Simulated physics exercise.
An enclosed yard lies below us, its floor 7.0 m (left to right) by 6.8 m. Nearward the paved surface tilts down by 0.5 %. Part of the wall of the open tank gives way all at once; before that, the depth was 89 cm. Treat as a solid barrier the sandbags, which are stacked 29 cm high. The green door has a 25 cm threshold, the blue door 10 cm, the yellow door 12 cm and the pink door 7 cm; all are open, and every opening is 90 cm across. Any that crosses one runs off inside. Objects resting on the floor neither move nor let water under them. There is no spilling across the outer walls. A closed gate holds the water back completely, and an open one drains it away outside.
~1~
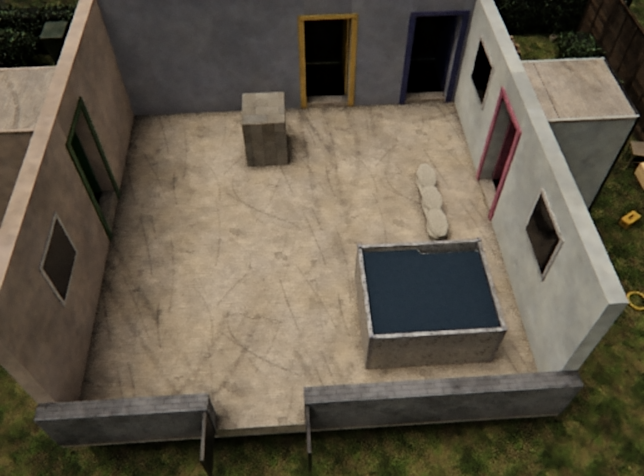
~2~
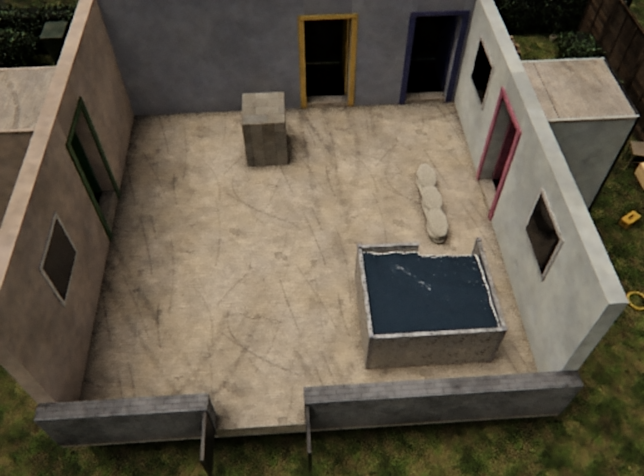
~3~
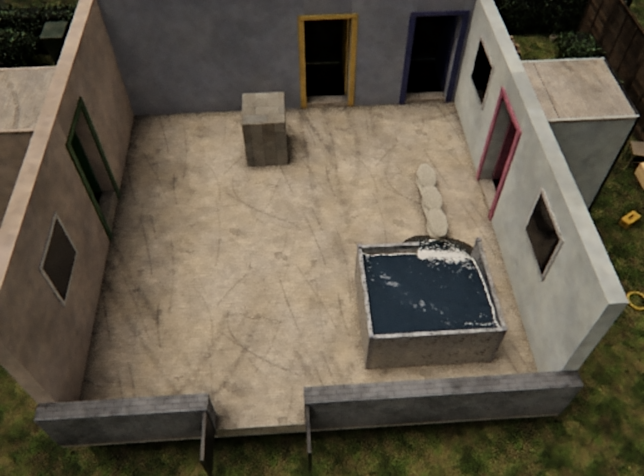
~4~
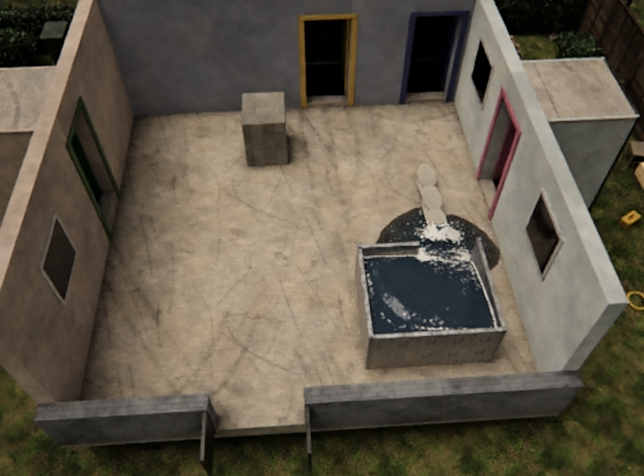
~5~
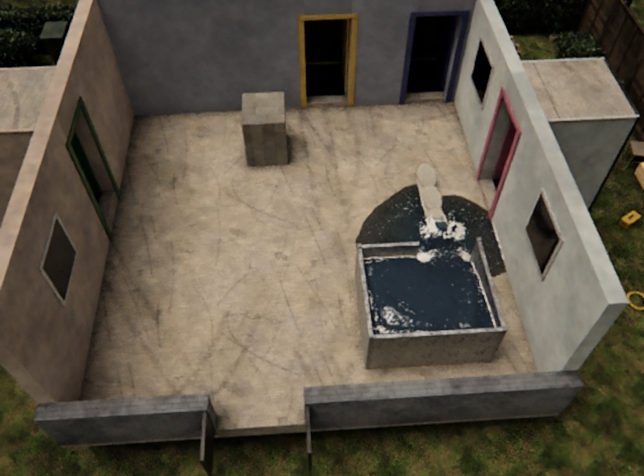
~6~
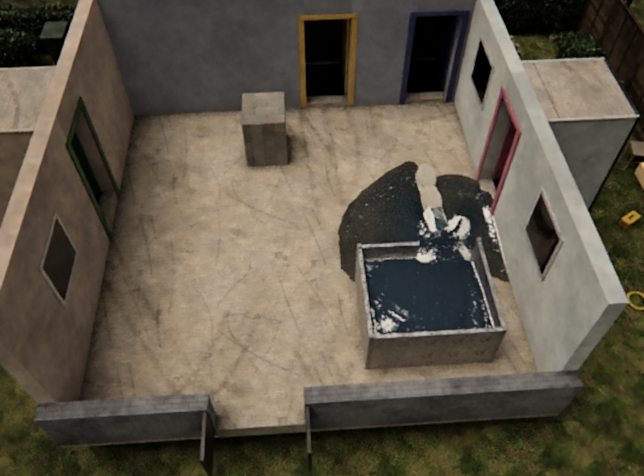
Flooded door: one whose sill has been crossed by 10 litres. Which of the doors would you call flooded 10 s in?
I would call the green door not flooded; I would call the blue door flooded; I would call the yellow door flooded; I would call the pink door flooded.
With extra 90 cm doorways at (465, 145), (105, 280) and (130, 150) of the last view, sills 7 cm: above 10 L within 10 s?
Per doorway, in order: Sufficient / insufficient / sufficient.
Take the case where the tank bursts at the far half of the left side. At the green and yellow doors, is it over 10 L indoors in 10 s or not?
Green short, yellow short.
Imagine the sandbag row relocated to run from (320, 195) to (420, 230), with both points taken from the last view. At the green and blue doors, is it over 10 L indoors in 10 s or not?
Doors: Green stays under / blue exceeds.
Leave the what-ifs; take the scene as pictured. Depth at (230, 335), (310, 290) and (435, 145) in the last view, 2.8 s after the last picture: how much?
Spot one 0 cm, spot two 0 cm, spot three 6 cm.
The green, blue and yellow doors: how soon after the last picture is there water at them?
Door times: Green 3.4 s / blue 0.9 s / yellow 0.8 s.
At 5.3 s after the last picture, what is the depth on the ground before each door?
Depths: Green door 6 cm, blue door 12 cm, yellow door 8 cm, pink door 7 cm.
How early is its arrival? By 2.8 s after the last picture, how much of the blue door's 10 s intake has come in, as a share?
I'd put it at about 70 per cent by that point.
Then, 0.7 s after the last picture water covers 30 % of the floor and is deepest (52 cm) near (443, 243); green door not reached, blue door not reached, yellow door not reached, pink door 22 cm at the sill, 42 L in.
Then, 1.5 s after the last picture water covers 40 % of the floor and is deepest (39 cm) near (443, 243); green door not reached, blue door 24 cm at the sill, 31 L in, yellow door 19 cm at the sill, 8 L in, pink door 17 cm at the sill, 96 L in.
Then, 2.8 s after the last picture water covers 55 % of the floor and is deepest (27 cm) near (443, 243); green door not reached, blue door 21 cm at the sill, 162 L in, yellow door 16 cm at the sill, 27 L in, pink door 12 cm at the sill, 131 L in.
Then, 5.3 s after the last picture water covers 65 % of the floor and is deepest (15 cm) near (443, 243); green door 6 cm at the sill, 0 L in, blue door 12 cm at the sill, 221 L in, yellow door 8 cm at the sill, 33 L in, pink door 7 cm at the sill, 144 L in.
Then, 9.3 s after the last picture water covers 95 % of the floor and is deepest (12 cm) near (76, 422); green door 5 cm at the sill, 0 L in, blue door 6 cm at the sill, 225 L in, yellow door 5 cm at the sill, 33 L in, pink door 5 cm at the sill, 145 L in.
